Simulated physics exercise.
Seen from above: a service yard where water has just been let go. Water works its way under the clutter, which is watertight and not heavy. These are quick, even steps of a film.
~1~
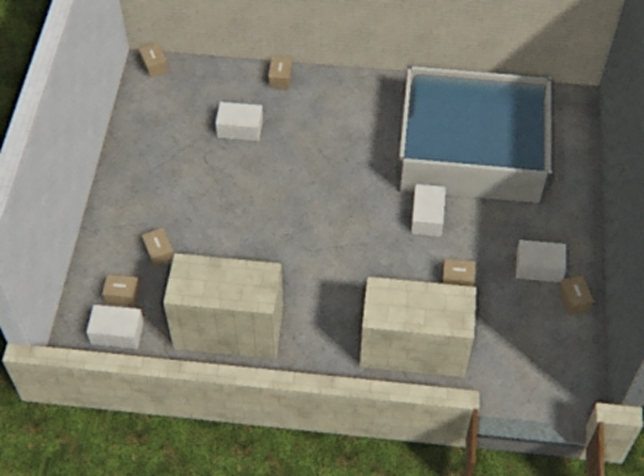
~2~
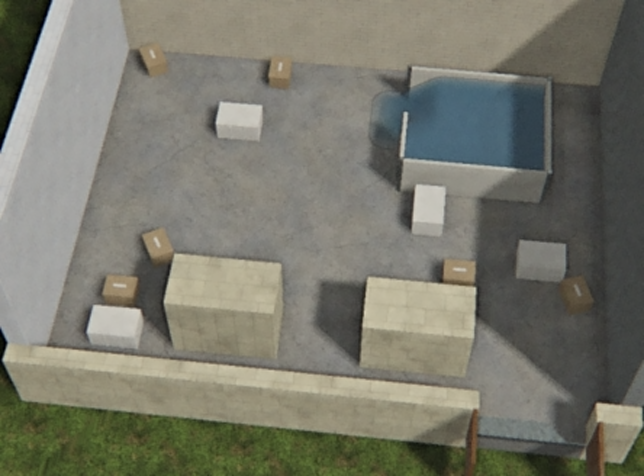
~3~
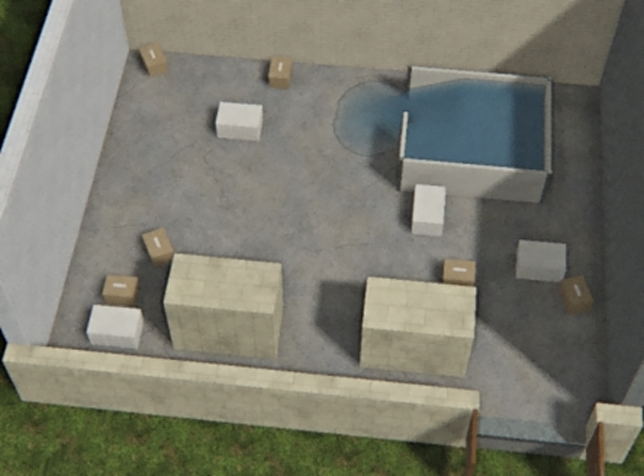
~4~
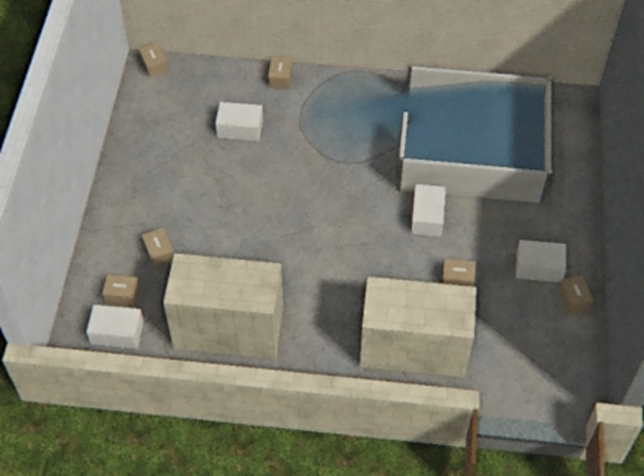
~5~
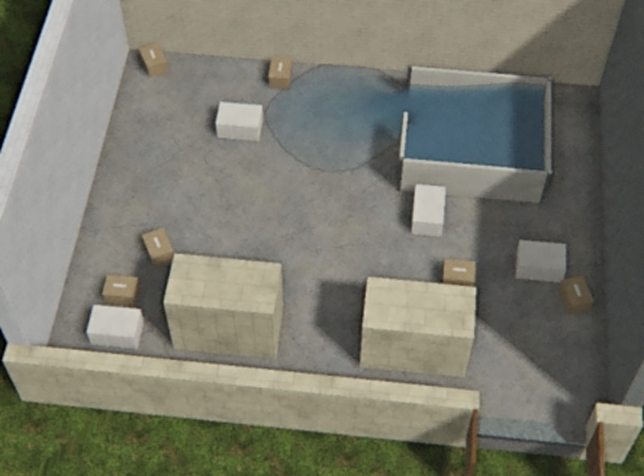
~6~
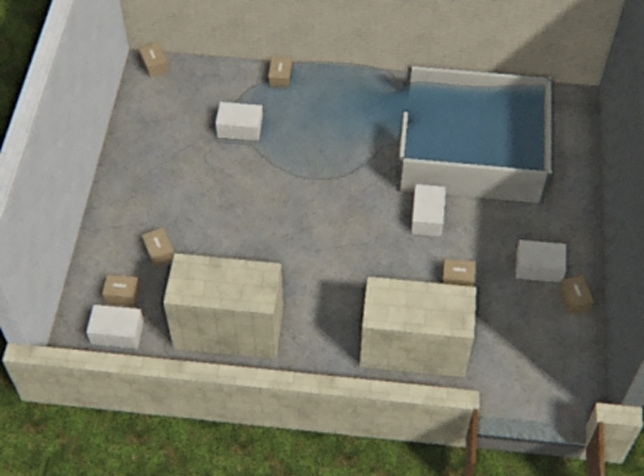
The footage shows a walled yard from above, where water leaves the left side of a raised tank and spreads leftward across the concrete in a rounded sheet, reaching a white block and a brown box, which stay still.
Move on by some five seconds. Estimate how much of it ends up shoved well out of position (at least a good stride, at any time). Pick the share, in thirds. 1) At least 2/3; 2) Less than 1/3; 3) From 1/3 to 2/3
From 1/3 to 2/3 (3).
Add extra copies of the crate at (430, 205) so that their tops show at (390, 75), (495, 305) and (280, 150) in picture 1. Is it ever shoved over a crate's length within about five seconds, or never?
Here's how it goes: Sent far off, never gets far, and lastly sent far off.
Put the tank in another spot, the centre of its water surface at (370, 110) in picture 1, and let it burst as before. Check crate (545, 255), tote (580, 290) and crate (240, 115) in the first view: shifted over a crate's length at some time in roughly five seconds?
In that order: No, less than that, moved that far.
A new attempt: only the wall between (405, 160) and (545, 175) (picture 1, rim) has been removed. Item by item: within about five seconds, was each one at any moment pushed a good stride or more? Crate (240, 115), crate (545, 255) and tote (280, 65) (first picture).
Here's my take, in sequence: Fails to go that far, dislodged that far, and fails to go that far.
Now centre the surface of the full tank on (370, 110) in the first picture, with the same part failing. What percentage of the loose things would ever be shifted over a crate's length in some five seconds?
Around 60 in a hundred.
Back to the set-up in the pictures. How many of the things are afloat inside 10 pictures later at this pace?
I get 3.
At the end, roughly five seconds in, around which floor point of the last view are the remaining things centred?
Near (280, 306).
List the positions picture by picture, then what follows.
The first picture shows a tote at (280, 67) rests on the ground; a tote at (158, 243) rests on the ground; 0 of 10 have shifted.
The second picture shows a tote at (280, 67), on the bottom; a tote at (158, 243), on the bottom; 0 of 10 have shifted.
The third picture shows a tote at (280, 67) rests on the ground; a tote at (158, 243), on the bottom; 0 of 10 have shifted.
The fourth picture shows a tote at (280, 67), on the bottom; a tote at (158, 243), on the bottom; 0 of 10 have shifted.
The fifth picture shows a tote at (280, 67), on the bottom; a tote at (158, 243) rests on the ground; 0 of 10 have shifted.
The sixth picture shows a tote at (280, 67) rests on the ground; a tote at (158, 243) rests on the ground; 0 of 10 have shifted.
A moment on, 0 of 10 are well off their spots; 0 afloat.
Next, 2 of 10 are well off their spots; 3 afloat.
Later, 3 of 10 are well off their spots; 3 afloat.
In the end, 6 of 10 are well off their spots, and 6 have been at some point; 6 afloat.
